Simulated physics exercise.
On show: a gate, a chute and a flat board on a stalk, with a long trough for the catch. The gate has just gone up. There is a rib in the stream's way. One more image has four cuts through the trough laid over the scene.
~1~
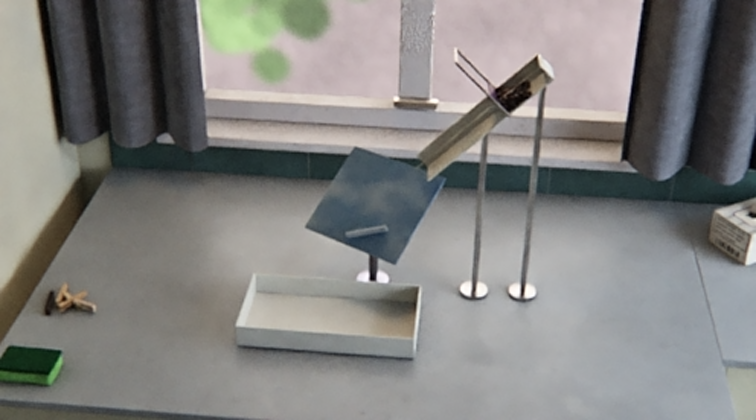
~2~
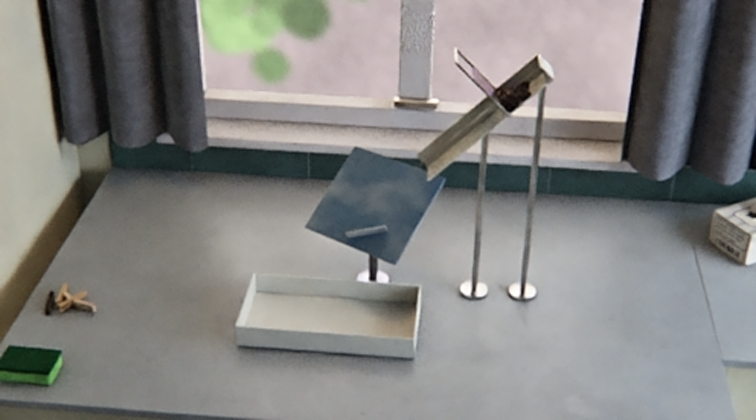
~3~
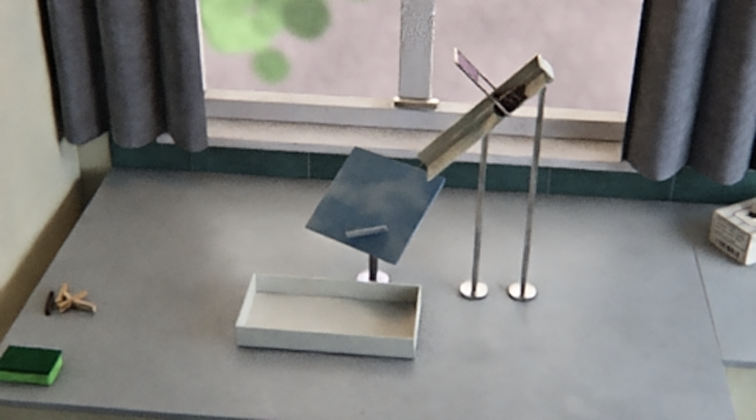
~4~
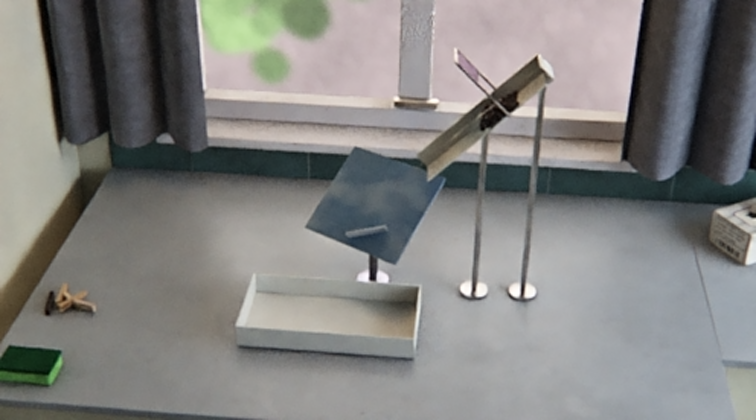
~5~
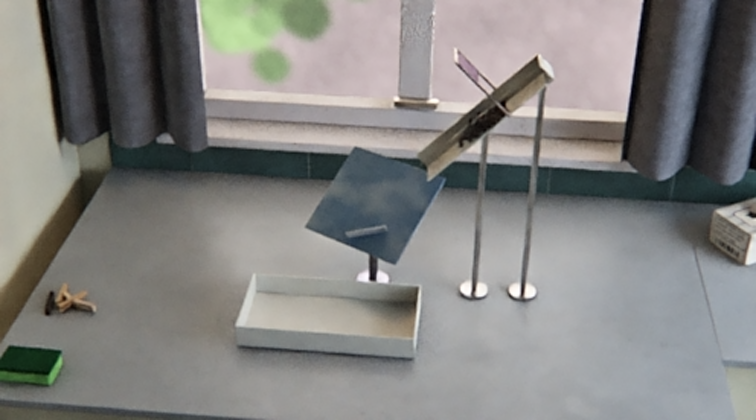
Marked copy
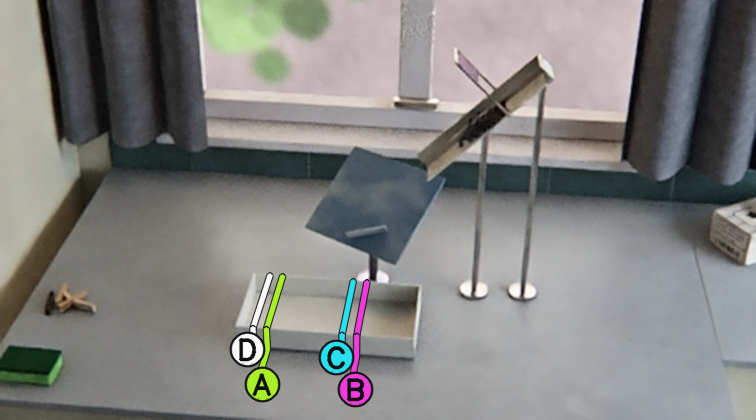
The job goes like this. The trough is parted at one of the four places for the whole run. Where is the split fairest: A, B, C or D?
Line A does it best.
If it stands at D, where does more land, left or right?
The right side.
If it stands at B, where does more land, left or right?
The left side.
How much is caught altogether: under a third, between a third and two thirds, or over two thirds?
Between a third and two thirds.
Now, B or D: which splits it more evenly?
D.
On the marked copy, line A crosses the front rim at (266, 328); line B crosses the front rim at (356, 335); line C crosses the front rim at (342, 334); line D crosses the front rim at (253, 327).
For line A, of what is caught, about a third on the left of the divider, about two thirds on the right.
For line B, of what is caught, all on the left of the divider, none on the right.
For line C, of what is caught, nearly all on the left of the divider, a small part on the right.
For line D, of what is caught, about a quarter on the left of the divider, most on the right.
